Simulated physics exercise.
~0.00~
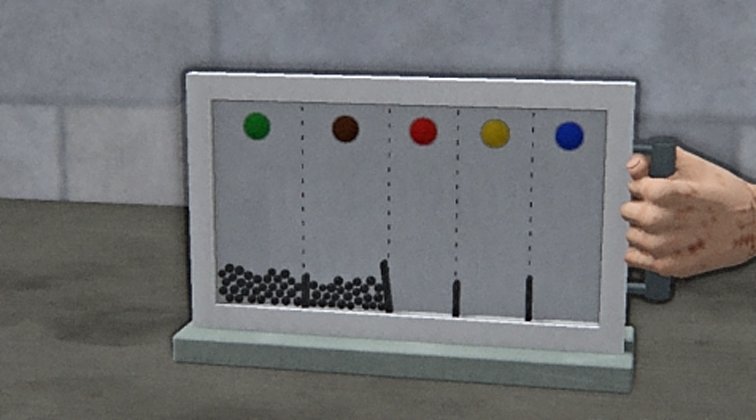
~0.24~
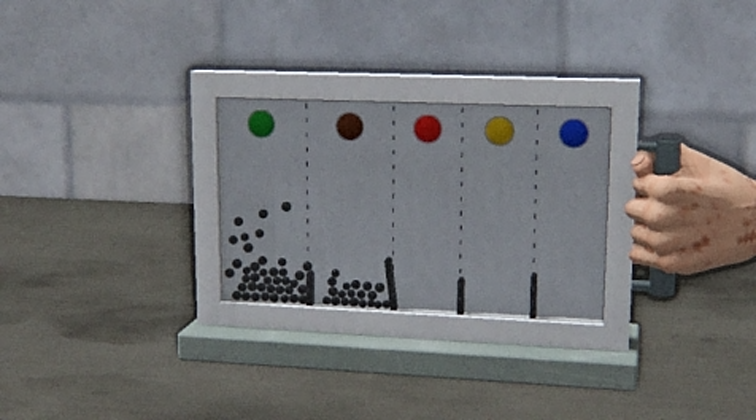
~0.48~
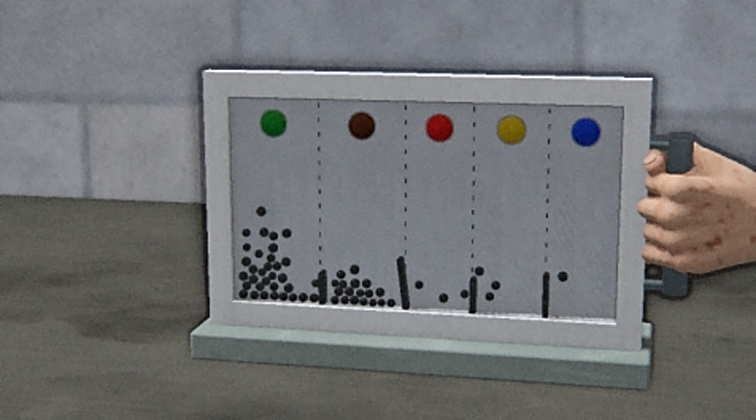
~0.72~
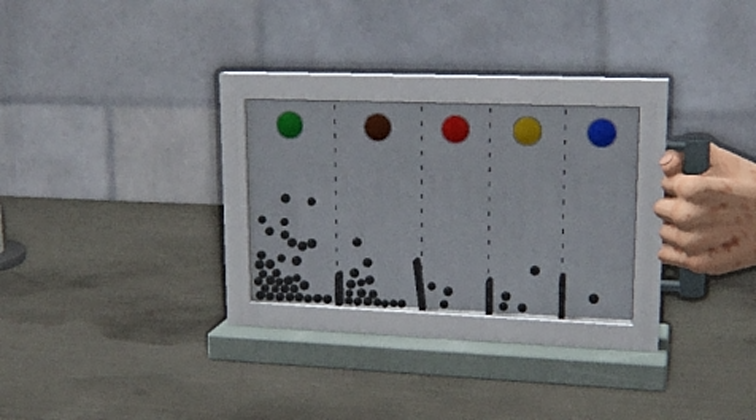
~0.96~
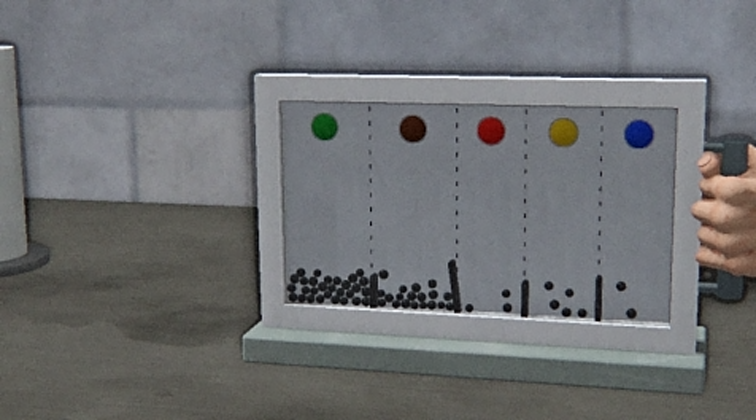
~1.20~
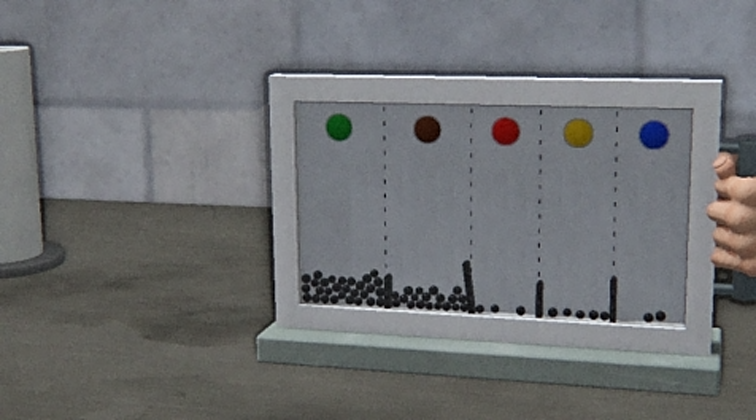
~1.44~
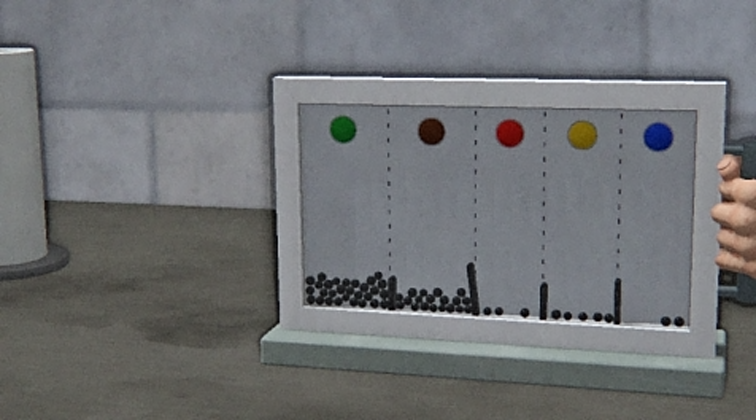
Black beads jumping and scattering rightward over low dividers as a hand shifts an upright clear-faced tray, then settling mostly at left.
